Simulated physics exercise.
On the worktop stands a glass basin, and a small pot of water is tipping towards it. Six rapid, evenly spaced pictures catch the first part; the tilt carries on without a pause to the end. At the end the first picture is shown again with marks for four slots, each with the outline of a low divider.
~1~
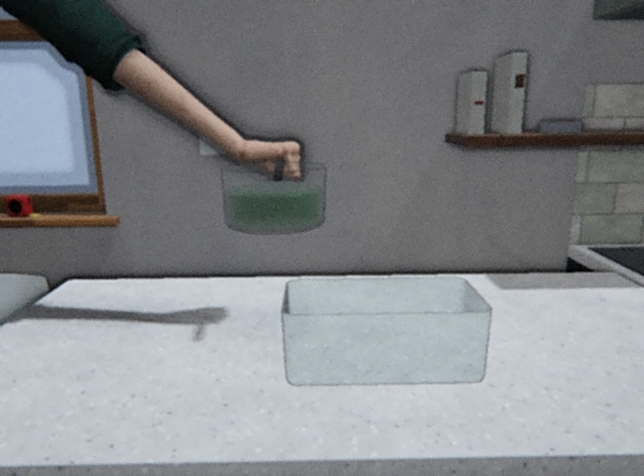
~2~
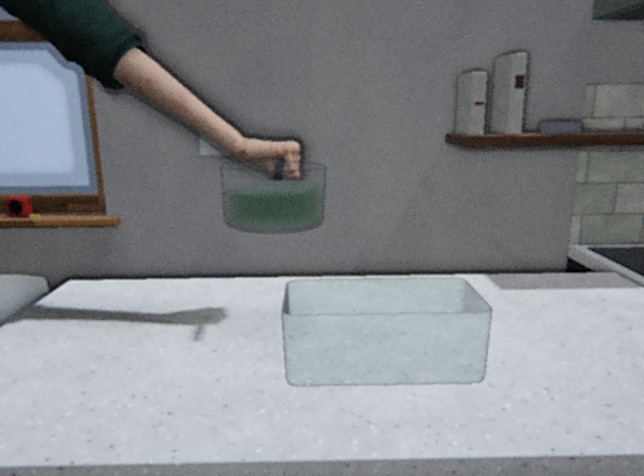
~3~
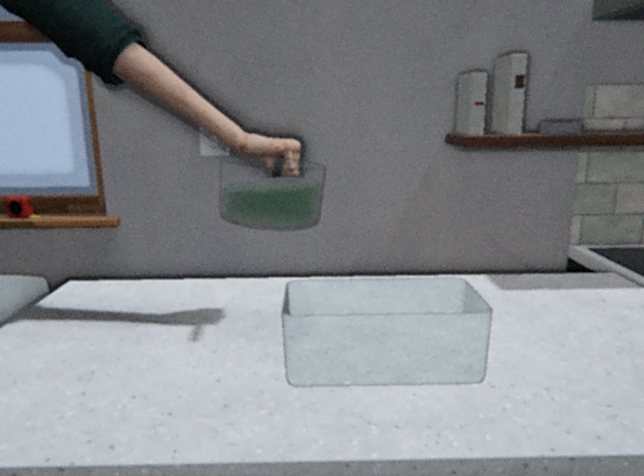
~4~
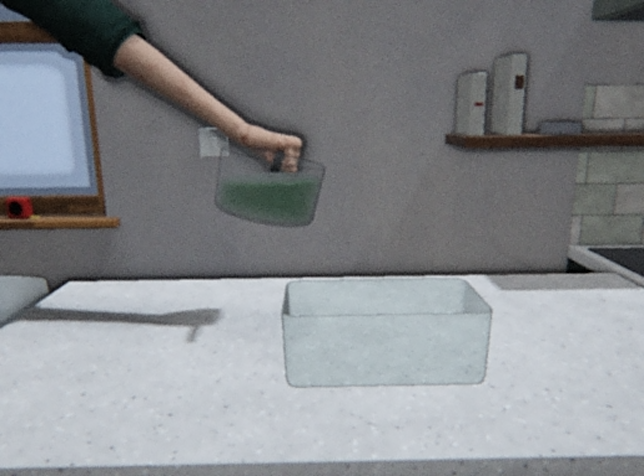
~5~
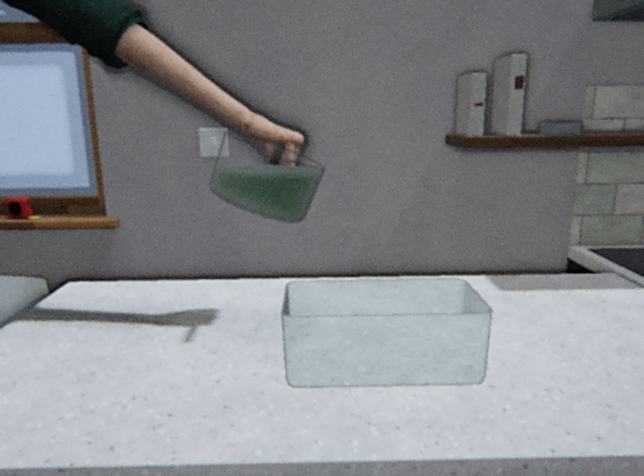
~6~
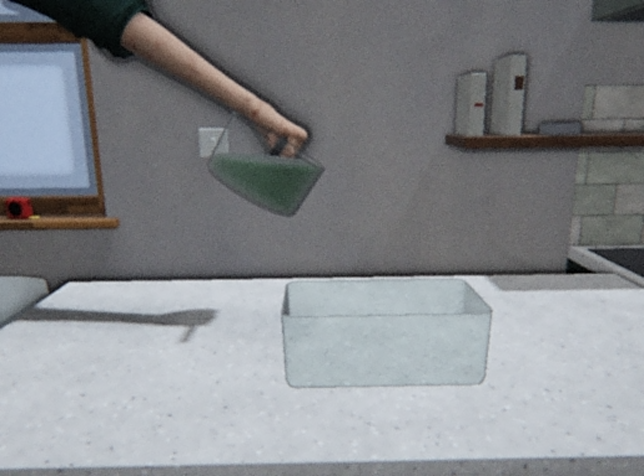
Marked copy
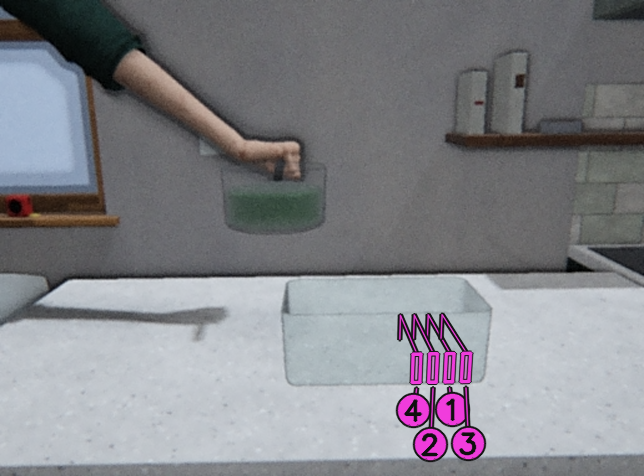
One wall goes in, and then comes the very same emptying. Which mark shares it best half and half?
Best: 4.
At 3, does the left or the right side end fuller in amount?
More ends on the left.
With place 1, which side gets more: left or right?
The left side.
On the marked copy, 1 at (449, 387); 2 at (433, 388); 3 at (465, 387); 4 at (416, 388).
With 1, about 84 % ends left of the wall and 11 % right of it; 6 % is lost outside.
With 2, about 65 % ends left of the wall and 26 % right of it; 9 % is lost outside.
With 3, about 88 % ends left of the wall and 7 % right of it; 6 % is lost outside.
With 4, about 41 % ends left of the wall and 52 % right of it; 6 % is lost outside.
